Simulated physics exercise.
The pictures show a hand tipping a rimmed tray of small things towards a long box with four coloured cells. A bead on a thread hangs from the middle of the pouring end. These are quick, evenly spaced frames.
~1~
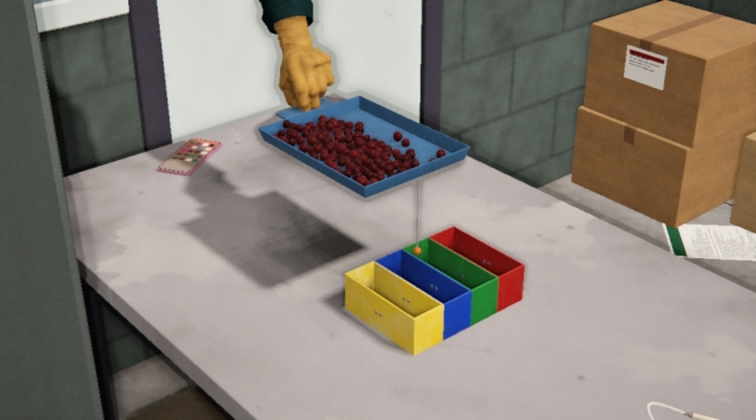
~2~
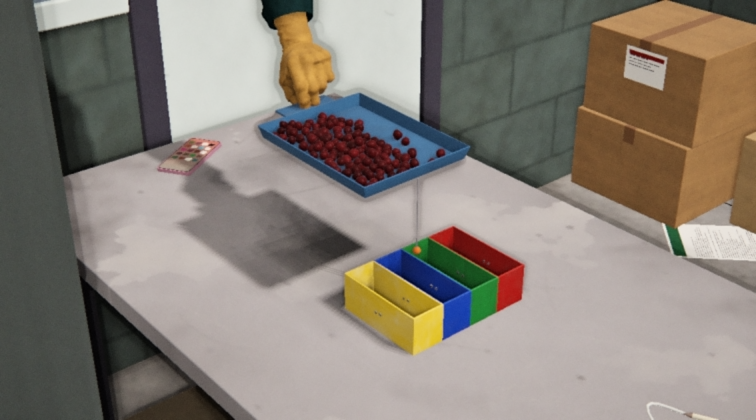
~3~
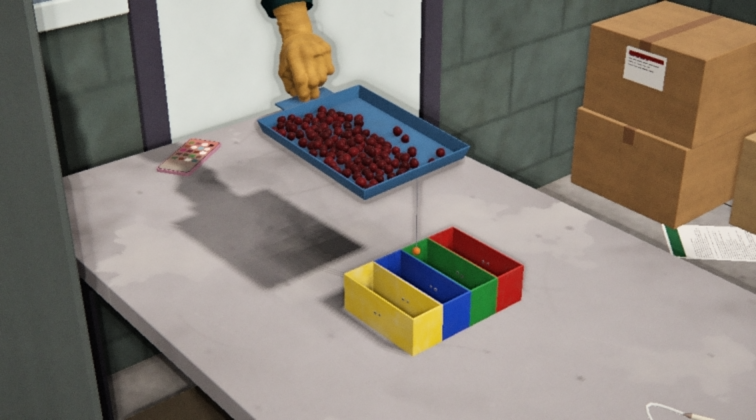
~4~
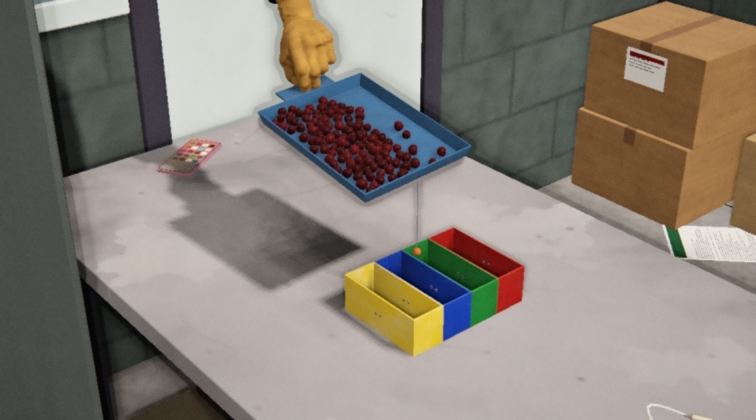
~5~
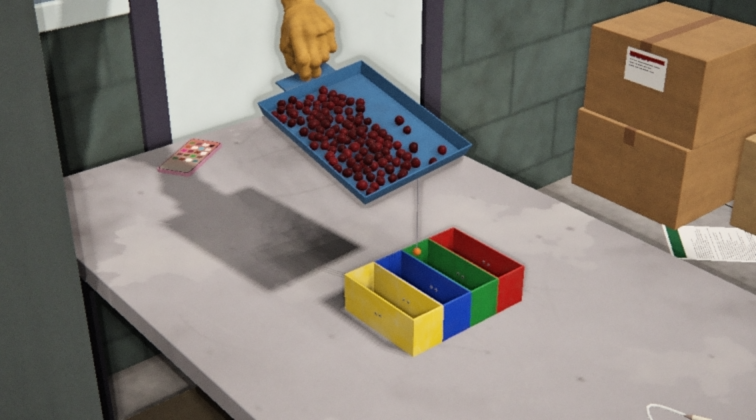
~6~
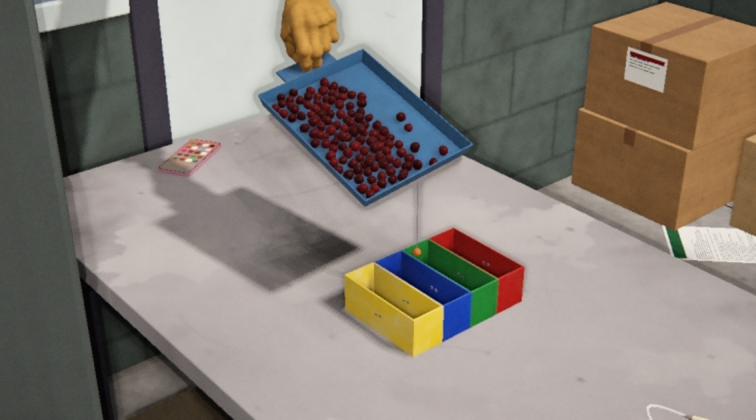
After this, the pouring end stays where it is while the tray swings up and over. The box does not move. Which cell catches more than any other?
Most goes to the yellow cell.
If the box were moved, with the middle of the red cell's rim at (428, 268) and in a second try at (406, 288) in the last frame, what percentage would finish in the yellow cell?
The first gives 10 %, the second 0 %.
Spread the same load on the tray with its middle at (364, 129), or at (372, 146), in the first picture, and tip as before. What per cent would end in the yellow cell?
About 40 and 40 per cent.
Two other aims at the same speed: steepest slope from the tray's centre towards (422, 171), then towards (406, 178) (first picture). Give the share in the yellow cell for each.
First some 10, then 30 per cent.
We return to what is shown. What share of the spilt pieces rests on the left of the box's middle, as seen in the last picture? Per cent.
Roughly 80 in a hundred.
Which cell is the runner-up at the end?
Next in line is that blue cell.
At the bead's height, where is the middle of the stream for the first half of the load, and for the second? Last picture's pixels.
First near (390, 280), later near (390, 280).
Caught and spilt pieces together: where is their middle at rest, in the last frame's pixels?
At about (398, 325).
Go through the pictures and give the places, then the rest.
In the first picture, corners of the pouring end at (365, 185) and (464, 147), level; middle of the load at (352, 148), dried cherries; bead on its thread at (417, 251); yellow cell at (428, 327); blue cell at (457, 312); green cell at (484, 298); red cell at (510, 285).
In the second picture, corners of the pouring end at (365, 185) and (464, 146), level; middle of the load at (352, 147).
In the third picture, corners of the pouring end at (365, 187) and (464, 146), tipped barely, lowest at the left corner; middle of the load at (352, 144).
In the fourth picture, corners of the pouring end at (366, 191) and (466, 145), tipped a little, lowest at the left corner; middle of the load at (352, 140).
In the fifth picture, corners of the pouring end at (366, 193) and (466, 144), tipped clearly, lowest at the left corner; middle of the load at (353, 135).
In the sixth picture, corners of the pouring end at (366, 196) and (467, 143), tipped clearly, lowest at the left corner; middle of the load at (354, 132), a small part on the move; yellow cell at (428, 328); blue cell at (456, 314); green cell at (484, 300); red cell at (510, 287).
Soon after the last picture, tray tipped steeply; nearly all on the tray; a stray few in the yellow cell; a small part falling or outside the box.
A little later, tray tipped past a quarter turn; a small part on the tray; about a third in the yellow cell; a small part in the blue cell; a stray few in the green cell; about half falling or outside the box.
Later still, tray tipped past a quarter turn; about half in the yellow cell; a small part in the blue cell; a stray few in the green cell; a stray few in the red cell; about a third falling or outside the box.
At rest, tray tipped past a quarter turn; about half in the yellow cell; a small part in the blue cell; a stray few in the green cell; a stray few in the red cell; about a third outside the box.
